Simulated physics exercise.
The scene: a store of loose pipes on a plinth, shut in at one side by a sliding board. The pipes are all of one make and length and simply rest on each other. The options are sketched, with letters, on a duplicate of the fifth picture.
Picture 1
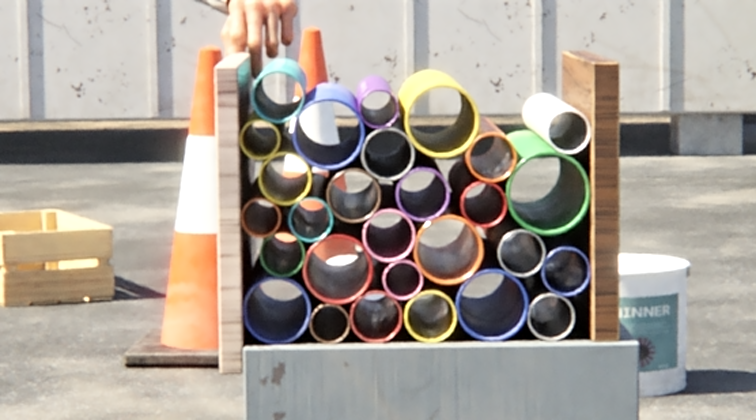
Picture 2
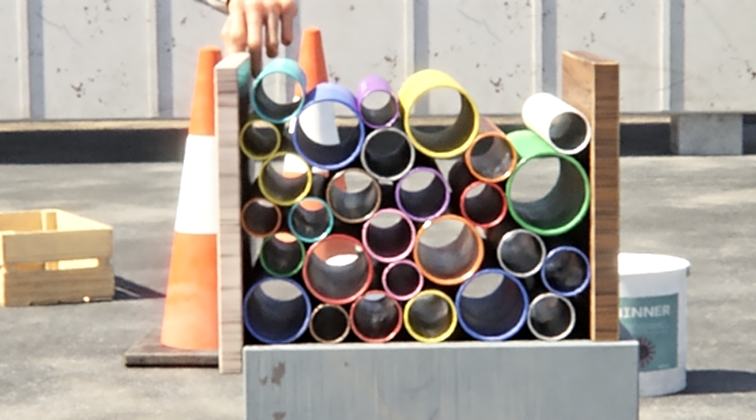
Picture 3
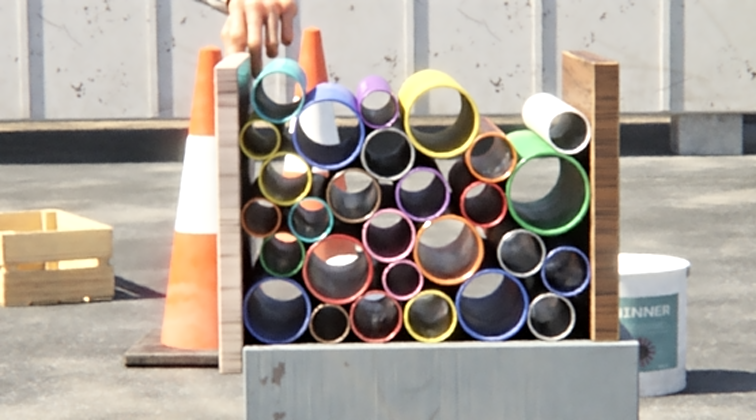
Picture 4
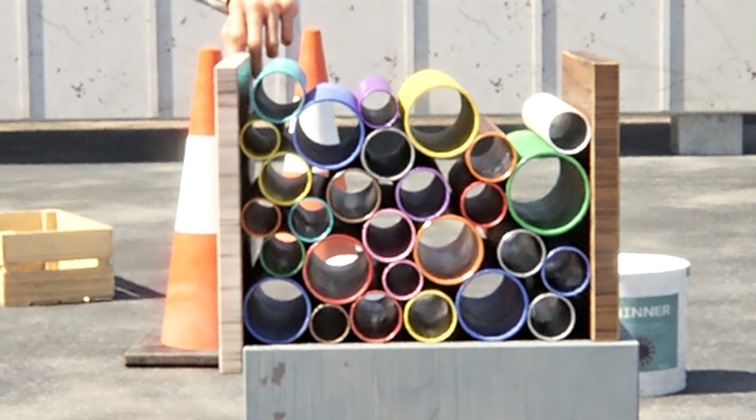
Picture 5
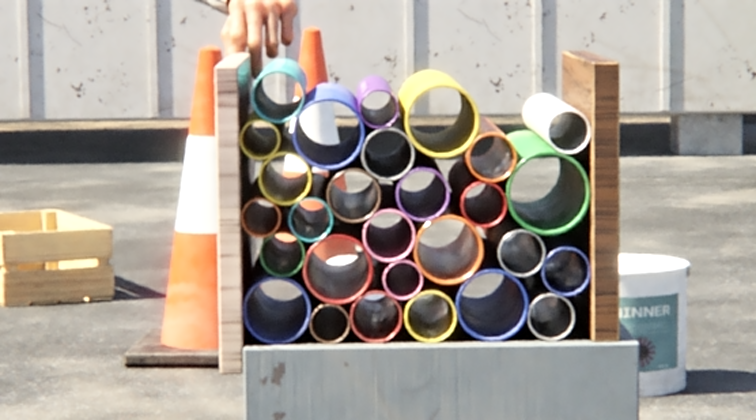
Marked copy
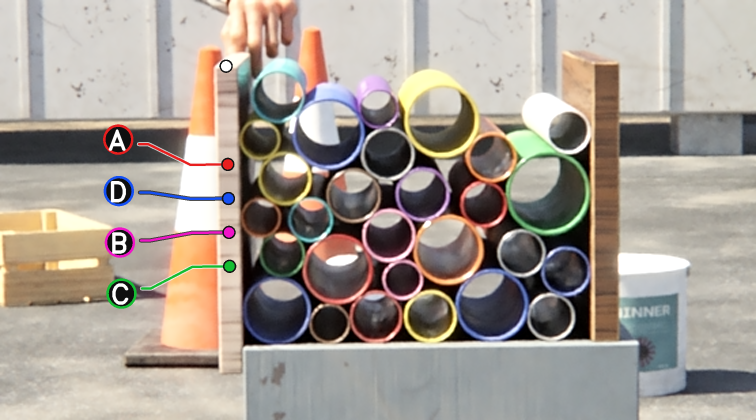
A hand resting at the top left of stacked colourful pipes between upright boards, beside an orange cone, with nothing visibly moving.
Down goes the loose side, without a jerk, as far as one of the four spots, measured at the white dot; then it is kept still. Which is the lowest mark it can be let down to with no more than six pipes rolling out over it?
No lower than C.
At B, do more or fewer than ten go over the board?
Fewer than ten.
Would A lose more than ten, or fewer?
Fewer than ten.
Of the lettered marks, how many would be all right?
The number is four.
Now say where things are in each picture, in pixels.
An orange pipe (261, 218); a grey pipe (388, 154); a turquoise pipe (278, 96), in the first frame.
A turquoise pipe (278, 96); side board (238, 200), in the second frame.
A blue pipe (277, 311); a grey pipe (551, 317), in the third frame.
A green pipe (283, 254); an orange pipe (261, 218), in the fourth frame.
A grey pipe (388, 154); a turquoise pipe (278, 96); side board (238, 200), in the fifth frame.
On the copy, A at (228, 165); B at (229, 232); C at (230, 266); D at (229, 198); the white dot at (226, 66).
On C. First, top of the board (239, 154).
Then, top of the board (241, 256).
Finally, top of the board (241, 265), six out over the board.
By contrast, A none out over the board; B two out over the board; D two out over the board.
